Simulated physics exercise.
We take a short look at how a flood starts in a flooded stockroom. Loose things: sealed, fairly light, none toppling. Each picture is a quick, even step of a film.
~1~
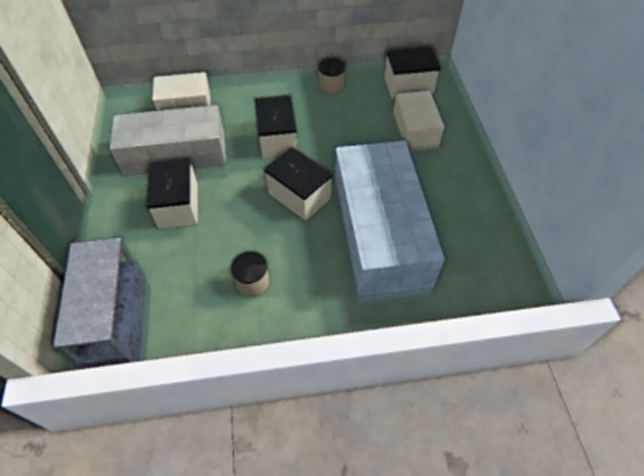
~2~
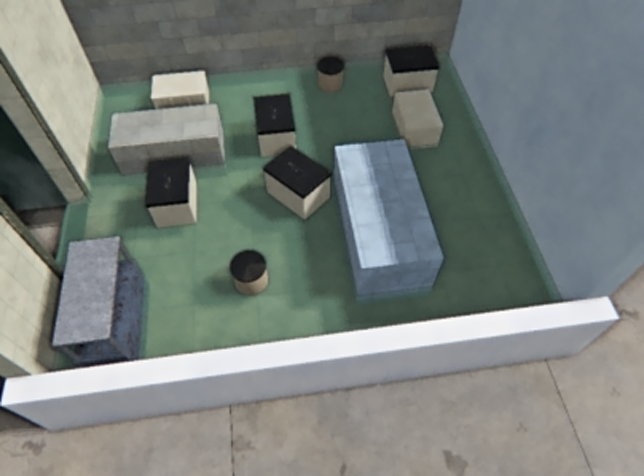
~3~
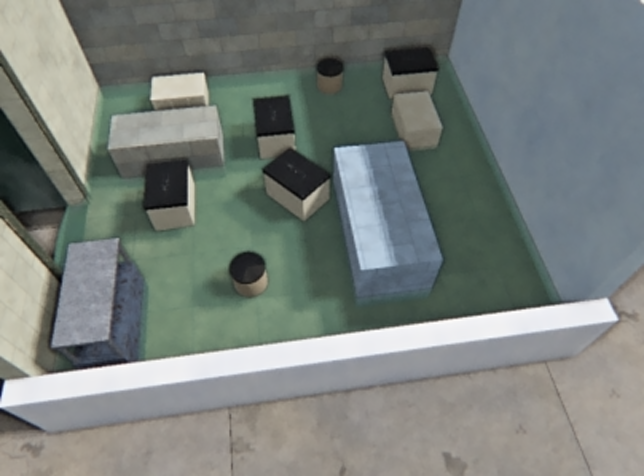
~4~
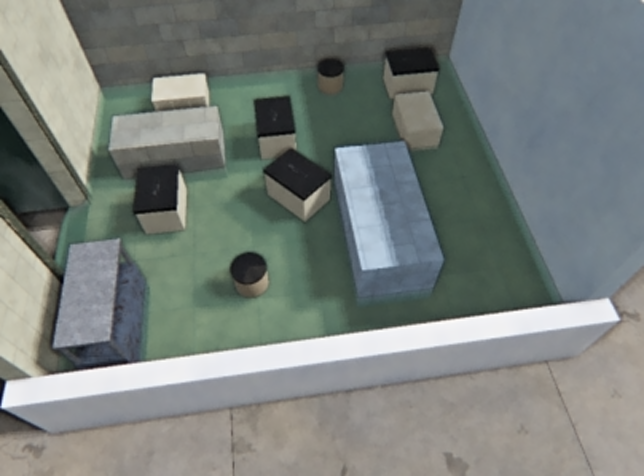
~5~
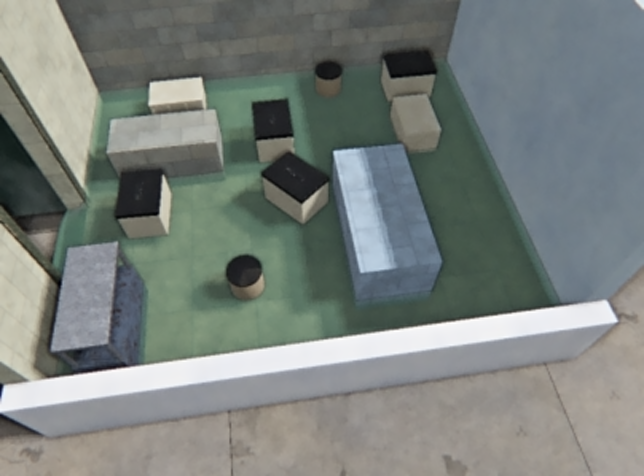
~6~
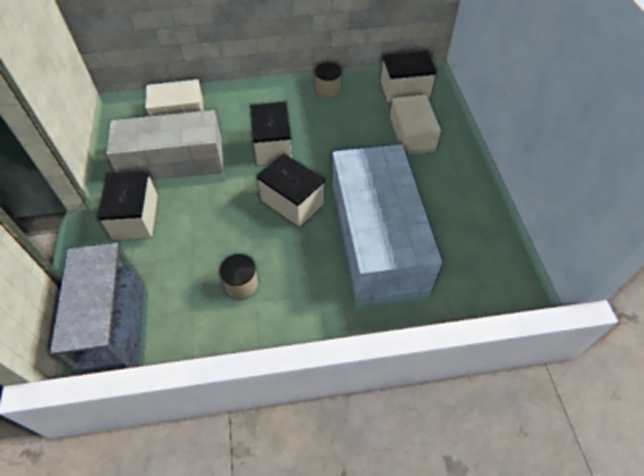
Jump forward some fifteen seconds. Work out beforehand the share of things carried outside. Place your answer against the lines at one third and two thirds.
It sits between the two lines.
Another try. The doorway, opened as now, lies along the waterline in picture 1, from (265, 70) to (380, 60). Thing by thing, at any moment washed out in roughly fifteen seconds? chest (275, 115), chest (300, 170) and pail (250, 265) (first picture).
Note - 1: Escaped; 2: Escaped; 3: Retained.
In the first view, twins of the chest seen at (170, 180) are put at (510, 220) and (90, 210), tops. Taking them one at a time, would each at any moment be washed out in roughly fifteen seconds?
Result, in sequence: Never gets out; ends up outside.
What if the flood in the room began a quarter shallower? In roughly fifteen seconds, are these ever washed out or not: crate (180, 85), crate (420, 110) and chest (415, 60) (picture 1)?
Listed as asked: Held inside, held inside, held inside.
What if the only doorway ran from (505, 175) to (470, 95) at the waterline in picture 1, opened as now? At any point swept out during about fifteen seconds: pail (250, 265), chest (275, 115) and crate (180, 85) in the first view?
Remains, escapes, remains.
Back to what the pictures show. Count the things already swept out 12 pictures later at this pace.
The number I arrive at is 1.
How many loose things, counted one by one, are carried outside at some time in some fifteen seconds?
It adds up to 4.
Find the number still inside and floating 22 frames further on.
I make it 4 of them.
A moment on, 0 of 8 are out; 8 afloat.
Next, 1 of 8 are out; 7 afloat.
Later, 4 of 8 are out; 4 afloat.
In the end, 4 of 8 are out; 4 afloat.
